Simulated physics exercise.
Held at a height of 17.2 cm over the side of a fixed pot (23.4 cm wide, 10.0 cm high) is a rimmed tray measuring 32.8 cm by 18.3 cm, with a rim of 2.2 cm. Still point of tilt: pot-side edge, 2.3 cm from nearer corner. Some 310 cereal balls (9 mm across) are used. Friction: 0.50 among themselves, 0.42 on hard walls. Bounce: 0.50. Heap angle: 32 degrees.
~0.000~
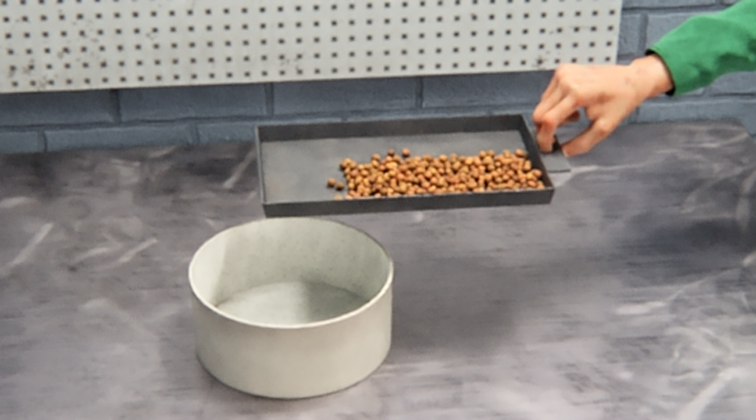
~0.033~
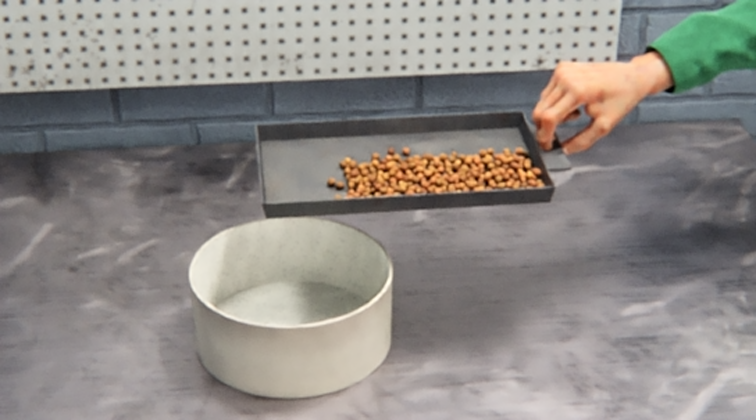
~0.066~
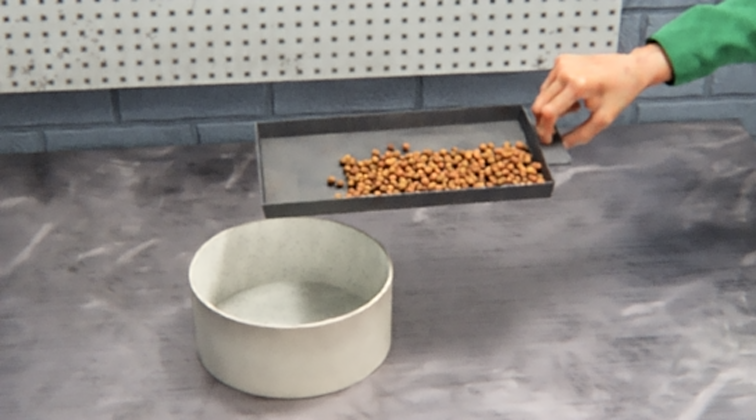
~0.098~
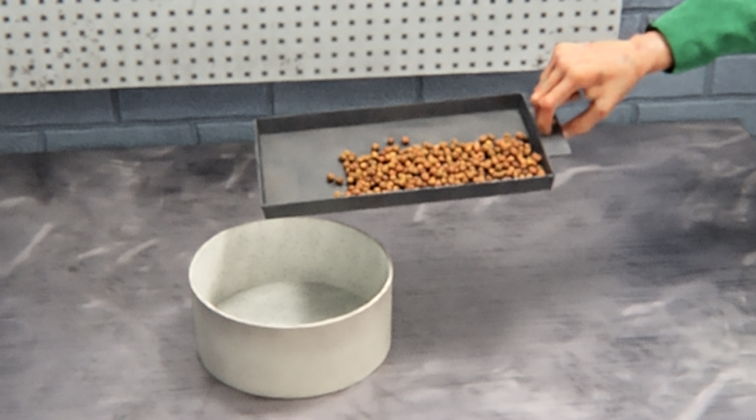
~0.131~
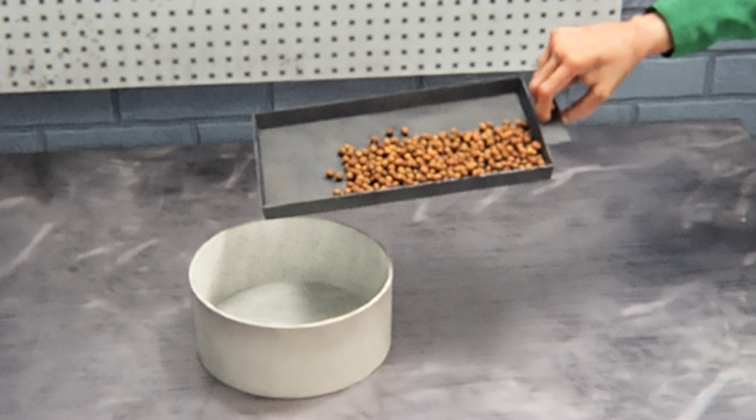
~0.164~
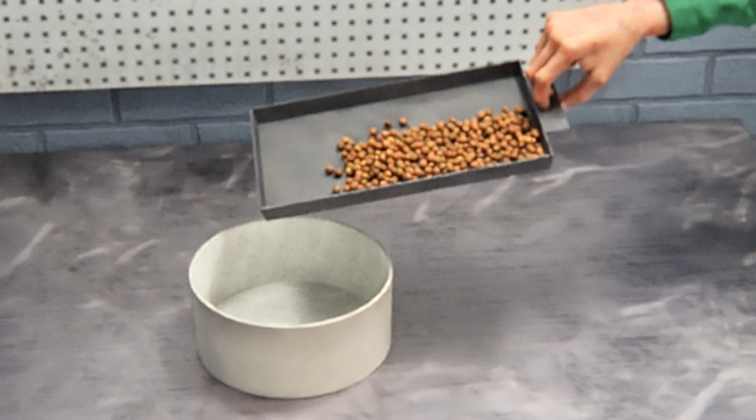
Hand in green sleeve raising the right end of a dark rimmed tray of small brown balls beside a pale round pot.
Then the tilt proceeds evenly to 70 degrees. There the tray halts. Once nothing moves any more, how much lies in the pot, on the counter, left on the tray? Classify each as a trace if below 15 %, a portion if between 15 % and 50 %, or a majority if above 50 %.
Pot: A majority. Counter: A trace. Tray: A portion.
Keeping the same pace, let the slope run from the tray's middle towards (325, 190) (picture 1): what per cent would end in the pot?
I'd estimate about 40 %.
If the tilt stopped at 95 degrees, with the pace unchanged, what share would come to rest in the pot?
That comes out at some 90 per cent.
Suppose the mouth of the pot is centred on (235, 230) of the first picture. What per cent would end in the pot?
I'd expect near 15 per cent.
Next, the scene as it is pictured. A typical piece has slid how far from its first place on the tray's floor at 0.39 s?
2 cm.
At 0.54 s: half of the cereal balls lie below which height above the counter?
Median height: Approx. 28 cm.
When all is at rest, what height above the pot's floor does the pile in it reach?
Close to 2.5 cm up.
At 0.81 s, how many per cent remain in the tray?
I'd say close to 60 per cent.
After 0.39 s, tilt 43 degrees; the tray holds 100 %, the pot 0 %.
After 0.54 s, tilt 62 degrees; the tray holds 100 %, the pot 0 %.
After 0.81 s, tilt 70 degrees; the tray holds 60 %, the pot 20 %.
By 2.3 s all is still; pot 65 %, counter 5 %, tray 35 %.
